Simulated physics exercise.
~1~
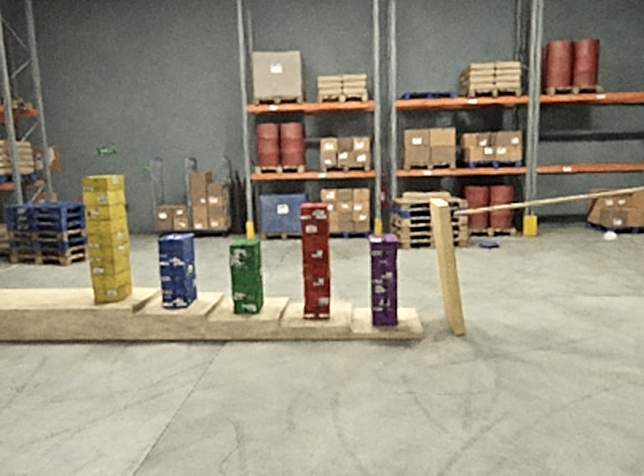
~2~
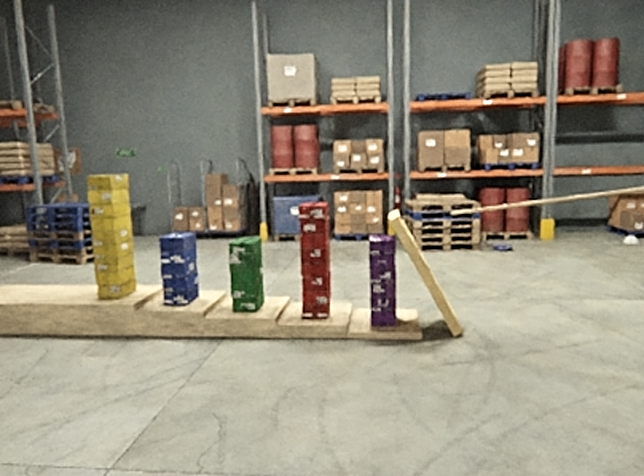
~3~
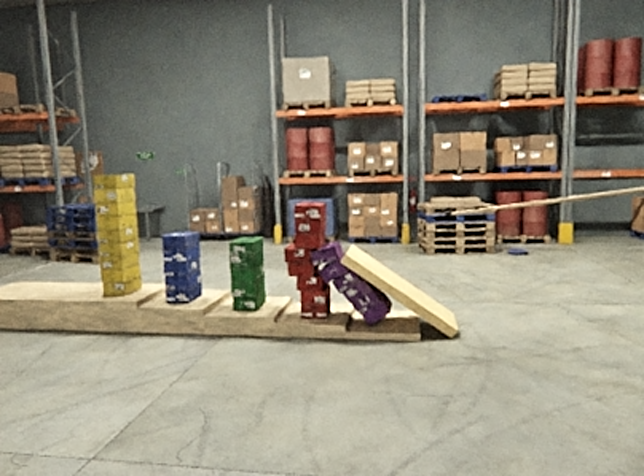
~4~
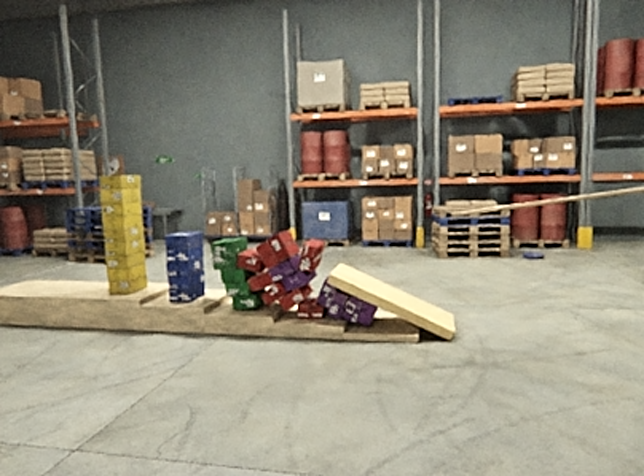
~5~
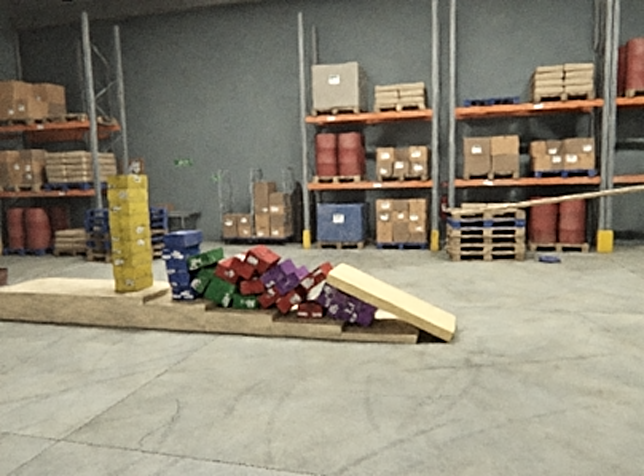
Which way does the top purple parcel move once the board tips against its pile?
The top purple parcel moves to the left, into the red parcels.
